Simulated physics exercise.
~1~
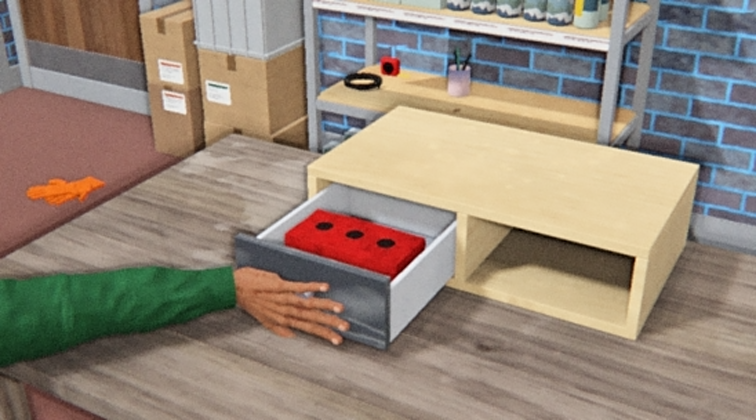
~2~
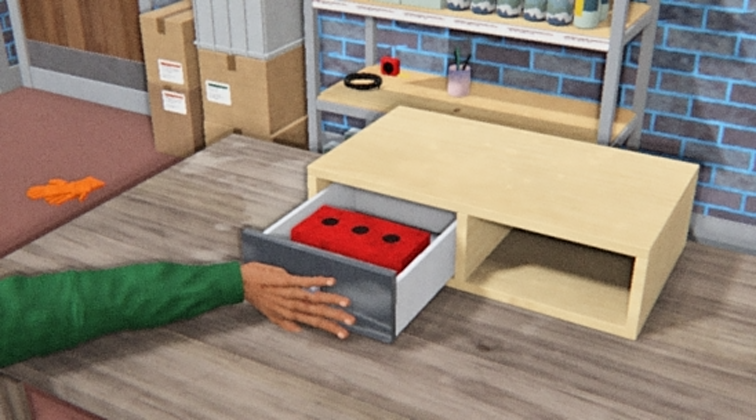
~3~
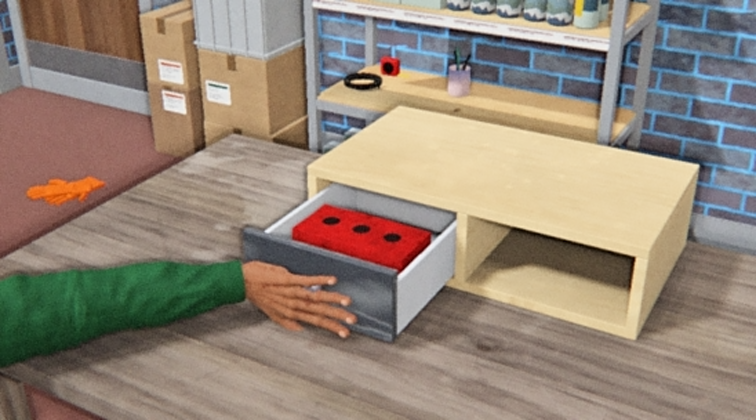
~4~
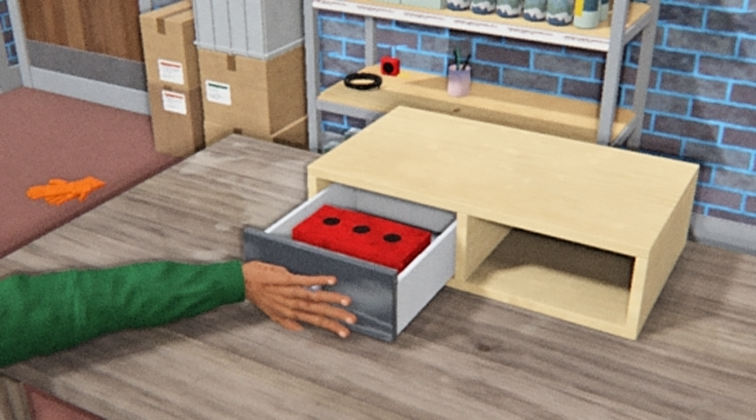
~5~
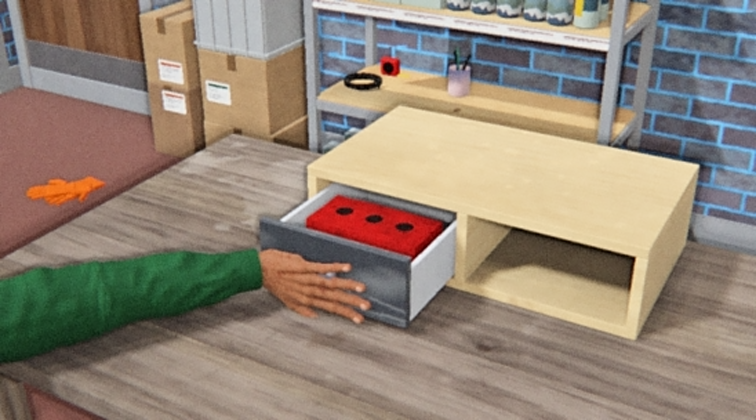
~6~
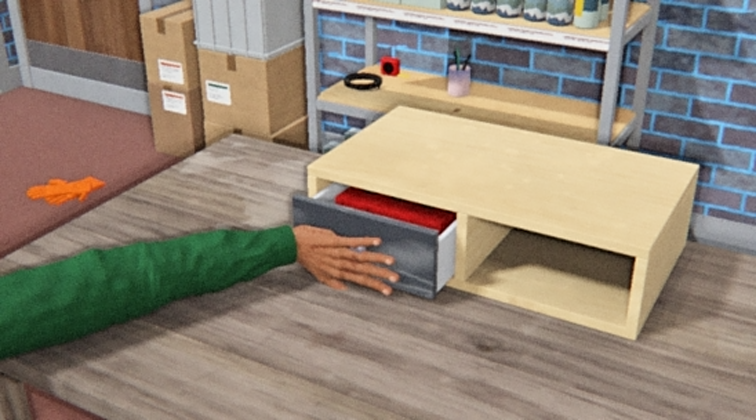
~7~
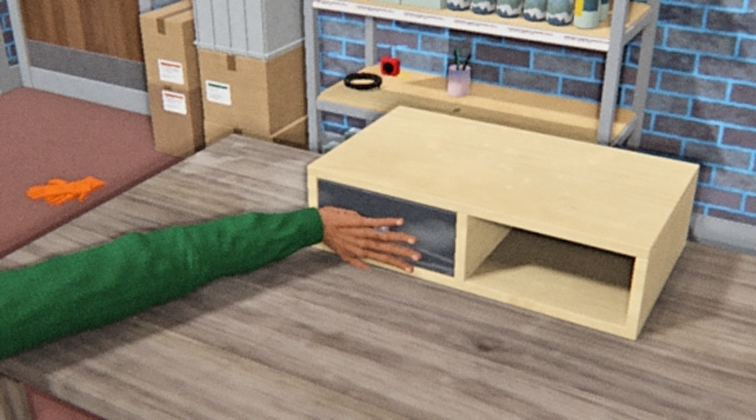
At first, a hand in a green sleeve rests against the dark front of an open drawer that juts from a pale wooden chest on a workbench, with a red brick with three dark holes lying inside. The hand nudges the drawer slightly inward, and then everything holds still for a moment. Next, the hand pushes again, and the drawer slides back to the right, carrying the brick toward the chest. The brick slips partly under the top as the drawer goes deeper. Finally, the drawer closes fully, its front flush with the chest, the brick out of sight and the hand still against it.
